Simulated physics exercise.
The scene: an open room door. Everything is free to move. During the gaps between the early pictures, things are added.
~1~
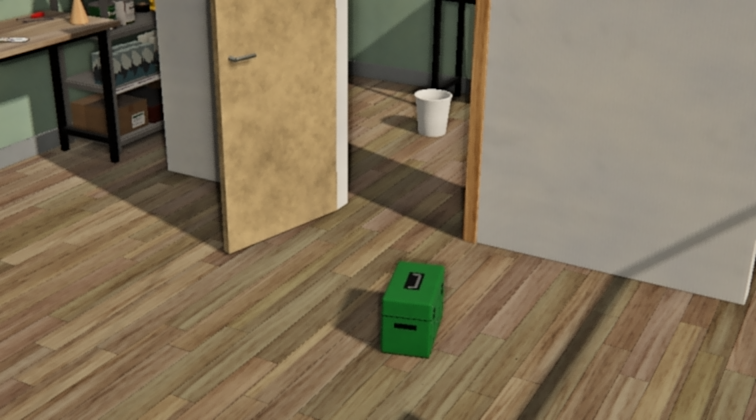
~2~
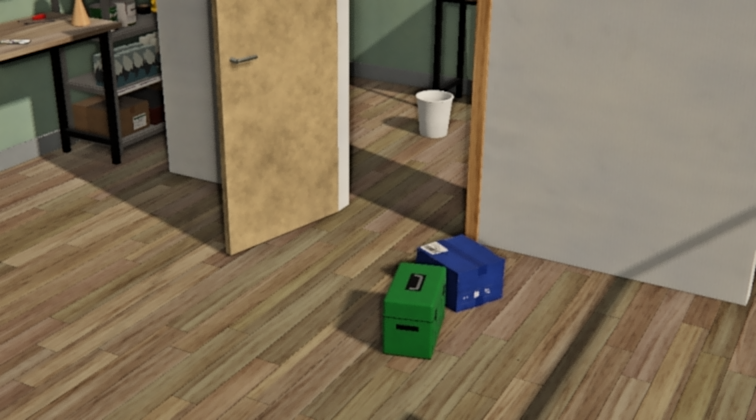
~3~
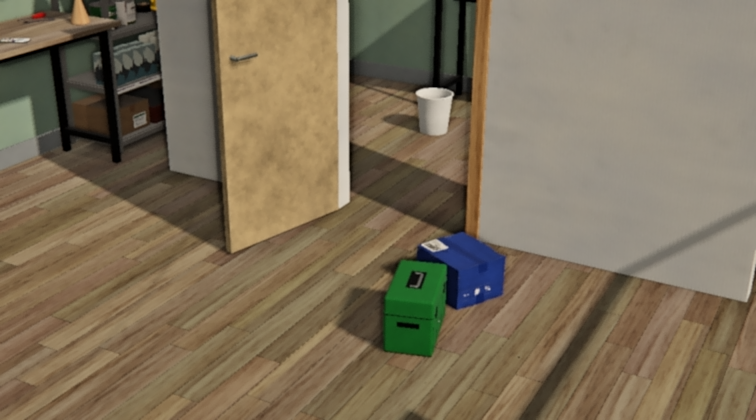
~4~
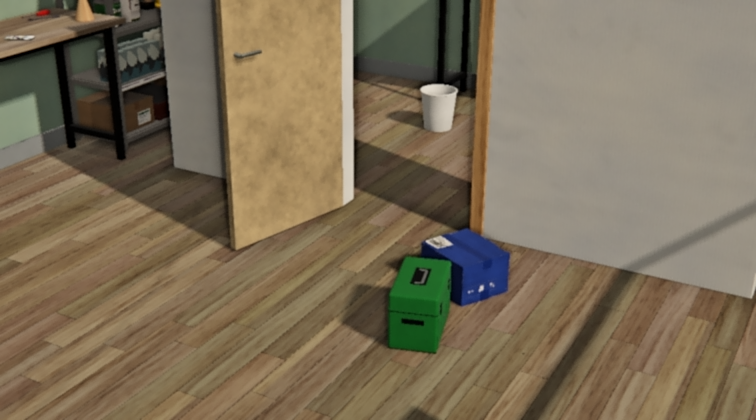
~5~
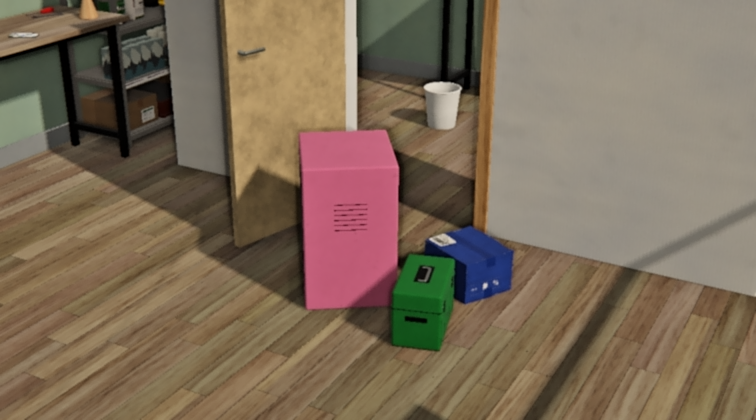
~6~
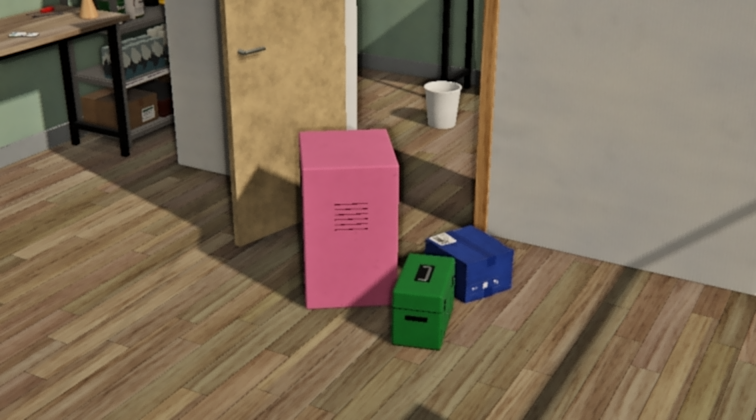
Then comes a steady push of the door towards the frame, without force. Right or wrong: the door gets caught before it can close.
Right.
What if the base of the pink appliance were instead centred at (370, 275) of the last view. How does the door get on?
Observation: Afterwards the door is stopped partway.
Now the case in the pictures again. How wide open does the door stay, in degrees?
Roughly 75 degrees open.
Then, 0.40 s later than the last frame, door at 100°.
Then, 0.70 s later than the last frame, door at 91°.
Then, 0.90 s later than the last frame, door at 84°.
Then, 1.10 s later than the last frame, door at 77°.
When it is over, door at 77°; all 3 as before. End places, in pixels of the last picture, pink appliance near (349, 218).
